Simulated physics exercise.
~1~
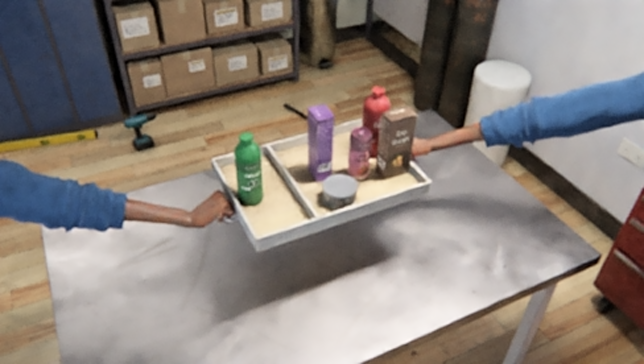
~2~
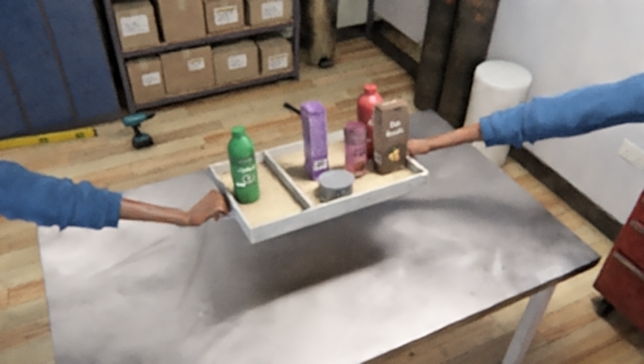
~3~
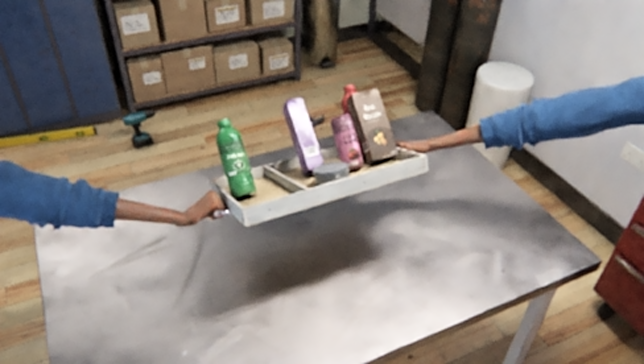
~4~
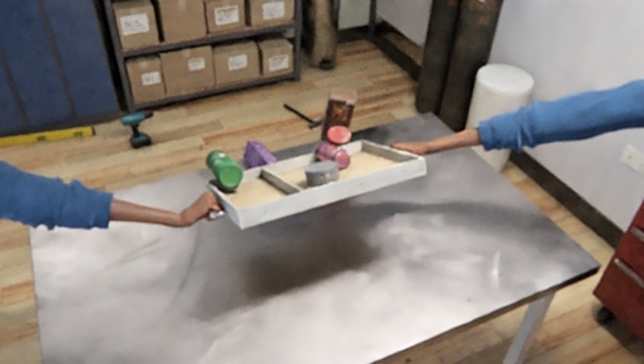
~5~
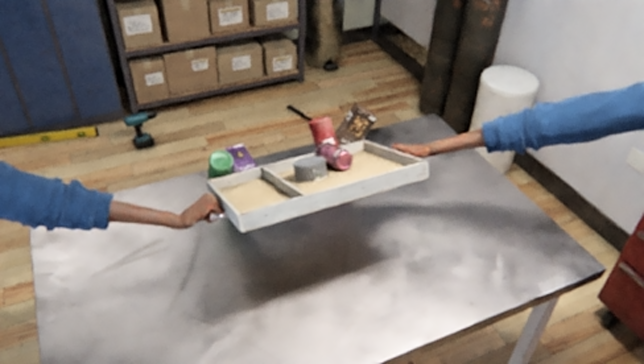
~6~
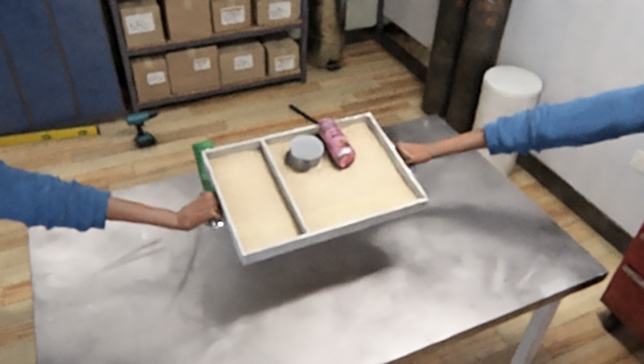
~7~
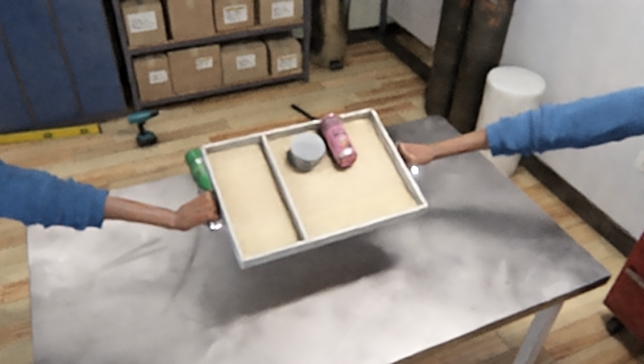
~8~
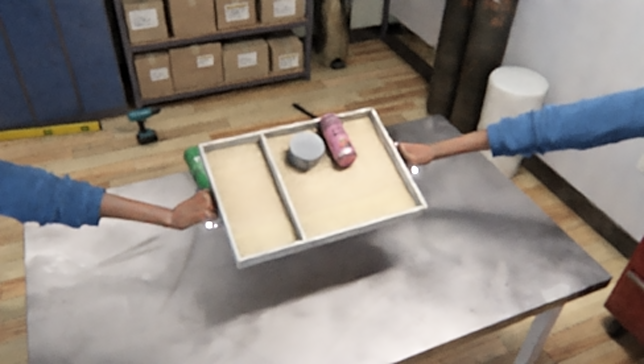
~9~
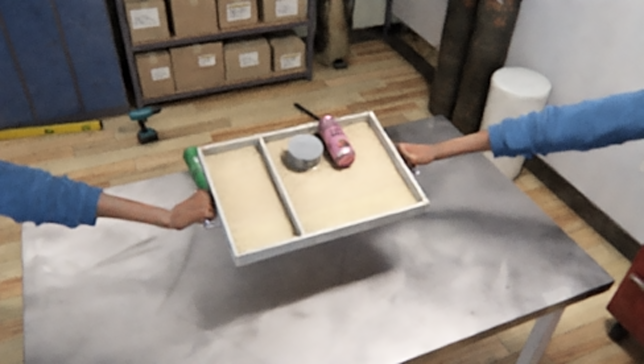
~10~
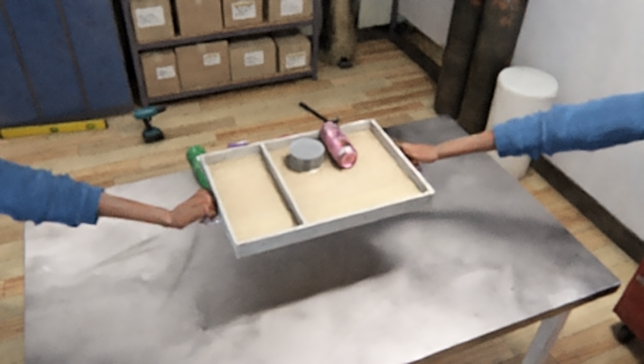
A white-rimmed serving tray, held at either side by two blue-sleeved arms, hovers above a grey table in a storeroom, seen from above. A green bottle stands left of the cross bar, with a purple carton, red bottle, pink can, brown packet and grey tub to the right. The tray tips towards the far side, and the tall items lean, topple and slide over the far edge. The hands then tilt it back towards the near side before easing towards level. Only the shifted grey tub and the fallen pink can remain aboard, near the far edge.
